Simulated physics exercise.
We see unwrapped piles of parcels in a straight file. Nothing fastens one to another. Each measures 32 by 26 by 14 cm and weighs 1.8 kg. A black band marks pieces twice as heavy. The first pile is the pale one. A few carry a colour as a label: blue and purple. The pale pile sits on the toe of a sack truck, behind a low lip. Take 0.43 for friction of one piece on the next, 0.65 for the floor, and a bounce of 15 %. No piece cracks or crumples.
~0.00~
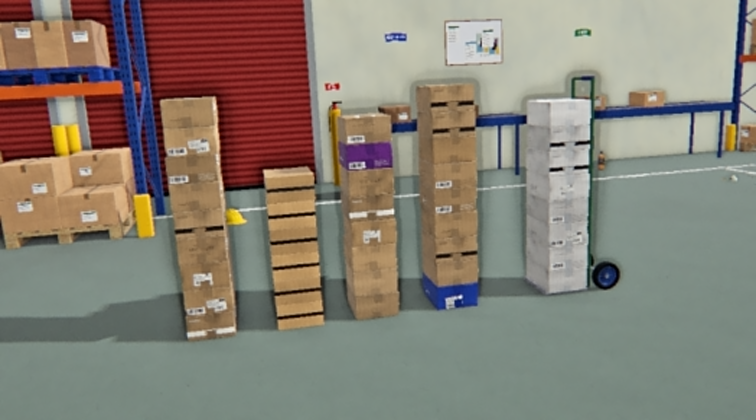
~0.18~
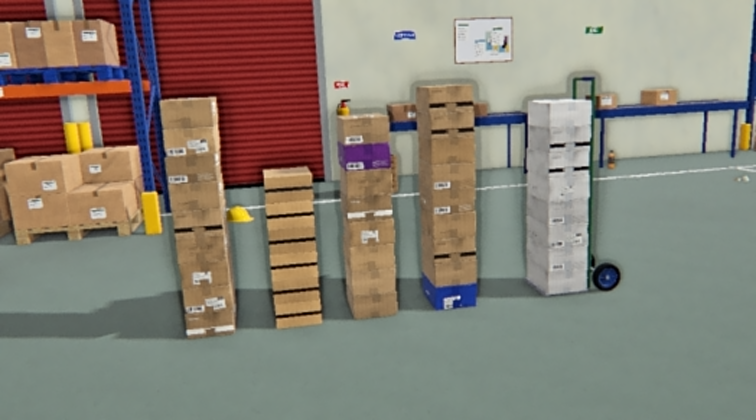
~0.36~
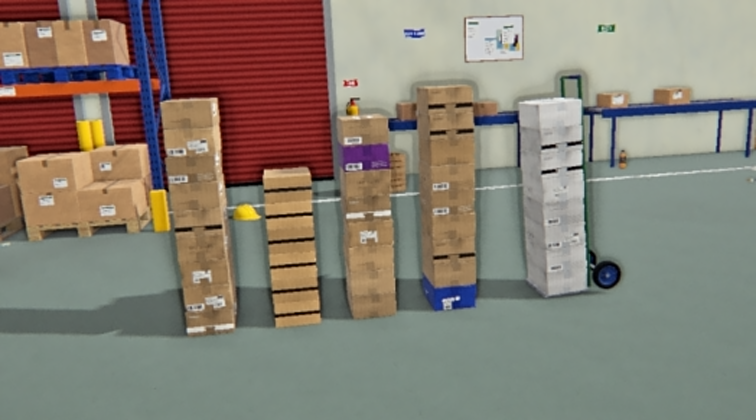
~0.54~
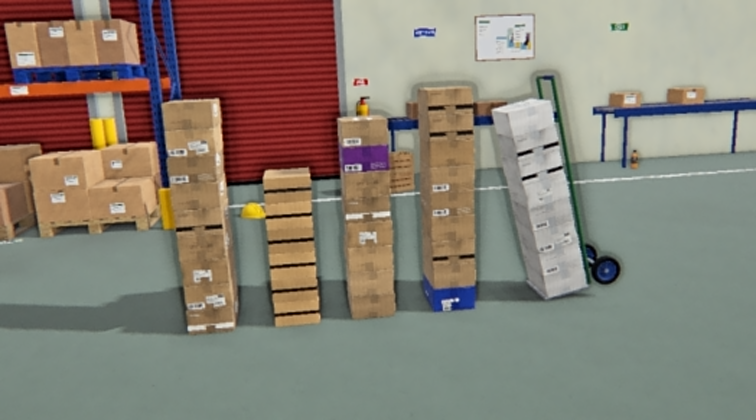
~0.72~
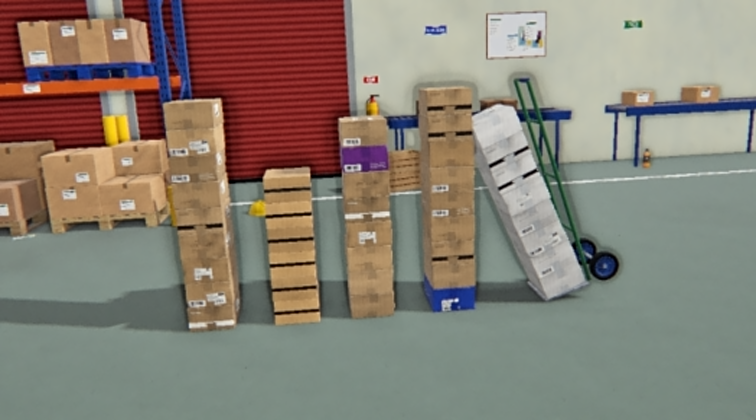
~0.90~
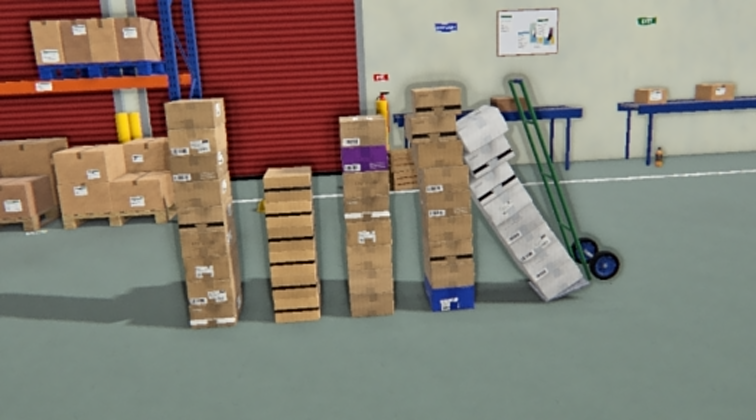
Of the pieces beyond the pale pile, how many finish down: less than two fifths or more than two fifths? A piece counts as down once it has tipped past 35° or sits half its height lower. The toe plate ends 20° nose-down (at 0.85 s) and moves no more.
Ending down: Upwards of two fifths.
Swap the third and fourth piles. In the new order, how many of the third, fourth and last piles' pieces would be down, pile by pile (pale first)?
Then third 6, fourth 8, last 9.
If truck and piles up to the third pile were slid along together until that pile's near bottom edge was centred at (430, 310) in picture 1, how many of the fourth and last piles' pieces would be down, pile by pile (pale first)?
Then fourth 5, last 9.
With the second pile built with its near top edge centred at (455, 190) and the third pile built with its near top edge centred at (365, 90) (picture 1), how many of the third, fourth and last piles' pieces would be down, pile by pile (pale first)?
In that case third 0, fourth 0, last 0.
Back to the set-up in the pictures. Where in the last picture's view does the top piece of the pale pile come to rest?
At about (387, 212).
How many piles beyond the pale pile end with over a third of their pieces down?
4 in all.
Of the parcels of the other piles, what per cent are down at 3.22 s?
By then 95 per cent.
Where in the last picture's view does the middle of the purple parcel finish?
Near (225, 199).
After 1.40 s, 8 of the pale pile down; none of the 32 other parcels down, 14 disturbed; blue parcel leaning 15°; purple parcel shifted 6 cm.
After 2.04 s, 8 of the pale pile down; 4 of the 32 other parcels down; blue parcel leaning 31°; purple parcel leaning 23°.
After 2.74 s, 8 of the pale pile down; 18 of the 32 other parcels down; blue parcel leaning 29°; purple parcel leaning 8°, 12 cm lower.
After 3.22 s, 8 of the pale pile down; 31 of the 32 other parcels down; purple parcel leaning 34°, 21 cm lower; blue parcel leaning 28°.
At rest (4.1 s), 8 of the pale pile down; 31 of the 32 other parcels down; purple parcel leaning 37°, 21 cm lower; blue parcel leaning 27°. That is 97 per cent. As the last picture would show them, middles, purple parcel near (225, 199), blue parcel near (441, 283).
